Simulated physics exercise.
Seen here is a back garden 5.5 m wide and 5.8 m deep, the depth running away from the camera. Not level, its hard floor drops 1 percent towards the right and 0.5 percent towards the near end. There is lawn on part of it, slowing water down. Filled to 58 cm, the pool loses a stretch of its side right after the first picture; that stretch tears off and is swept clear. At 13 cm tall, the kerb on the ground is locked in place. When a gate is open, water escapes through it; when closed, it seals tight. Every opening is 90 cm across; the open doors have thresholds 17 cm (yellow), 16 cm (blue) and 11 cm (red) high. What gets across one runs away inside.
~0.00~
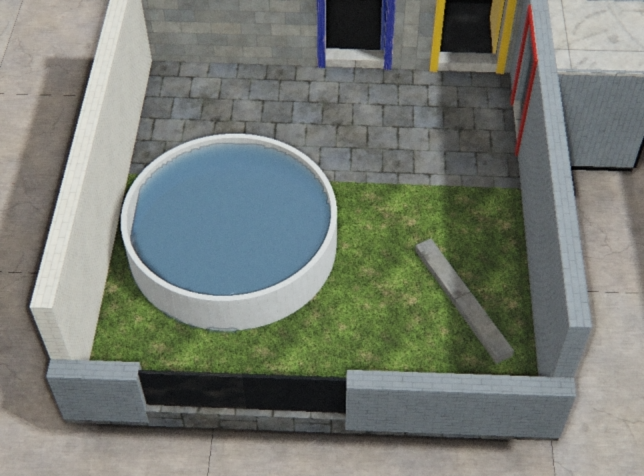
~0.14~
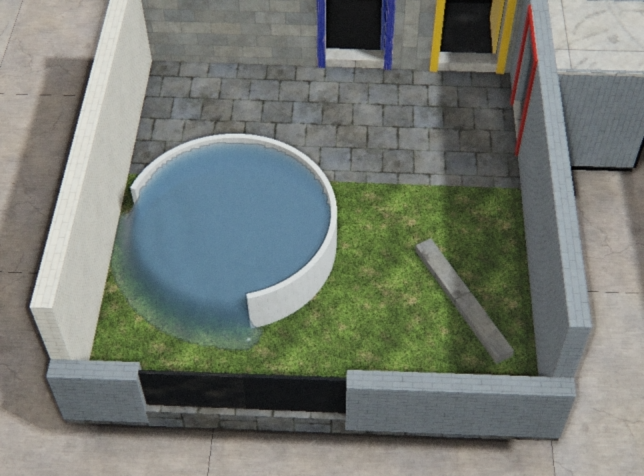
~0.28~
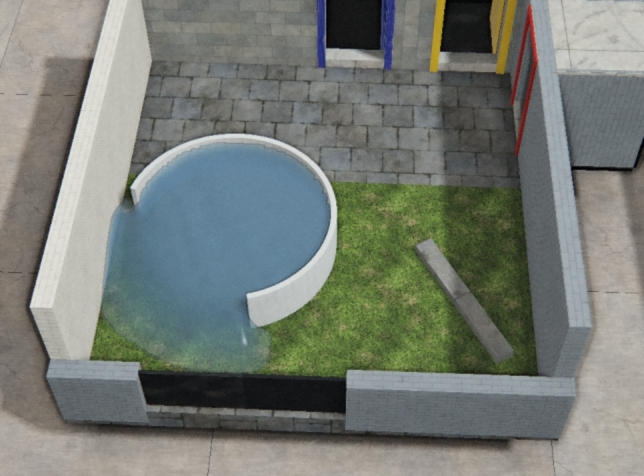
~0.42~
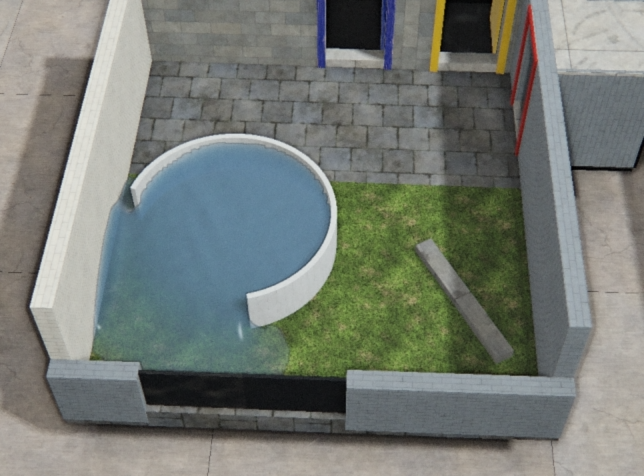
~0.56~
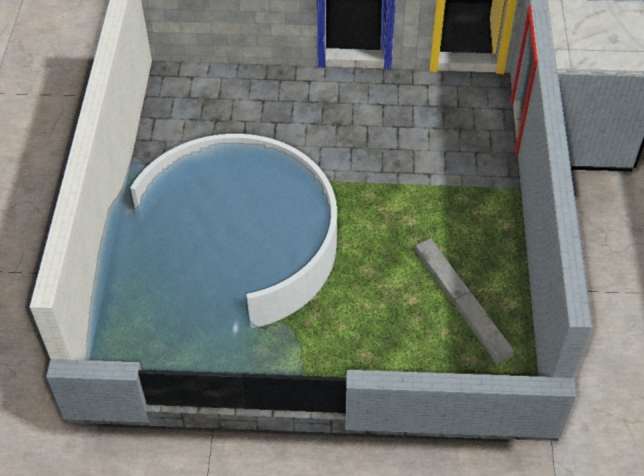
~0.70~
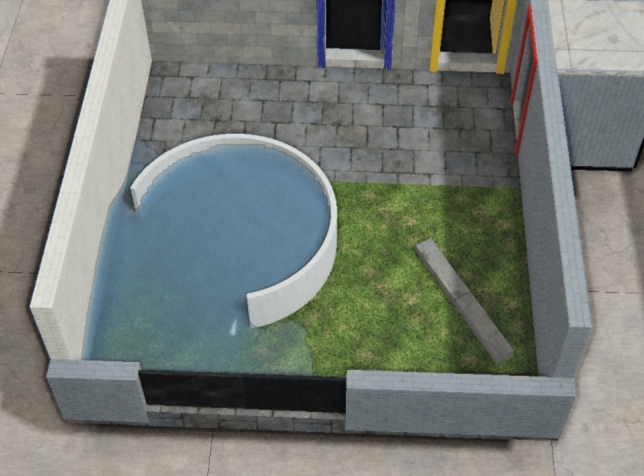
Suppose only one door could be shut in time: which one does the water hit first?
The blue door.
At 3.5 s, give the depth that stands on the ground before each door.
Readings (cm): Yellow = 0; blue = 1; red = 0.
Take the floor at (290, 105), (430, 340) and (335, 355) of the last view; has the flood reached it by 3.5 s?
Going through the three points: Awash, then awash, then awash.
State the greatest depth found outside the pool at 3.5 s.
Max depth: About 38 centimetres.
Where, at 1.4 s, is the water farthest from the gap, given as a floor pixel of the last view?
Around pixel (147, 88).
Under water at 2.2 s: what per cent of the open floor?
Around 35 per cent.
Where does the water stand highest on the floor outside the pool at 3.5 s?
About (530, 409).
After 1.4 s water covers 25 % of the floor and is deepest (60 cm) near (90, 365); yellow door not reached, blue door not reached, red door not reached.
After 2.2 s water covers 35 % of the floor and is deepest (46 cm) near (87, 378); yellow door not reached, blue door not reached, red door not reached.
After 3.5 s water covers 60 % of the floor and is deepest (38 cm) near (530, 409); yellow door not reached, blue door reached at 3.4 s, red door not reached.
After 6.0 s water covers 95 % of the floor and is deepest (30 cm) near (84, 390); yellow door reached at 5.3 s, blue door reached at 3.4 s, red door reached at 5.5 s.
After 10.0 s water covers 95 % of the floor and is deepest (18 cm) near (515, 409); yellow door reached at 5.3 s, blue door reached at 3.4 s, red door reached at 5.5 s.
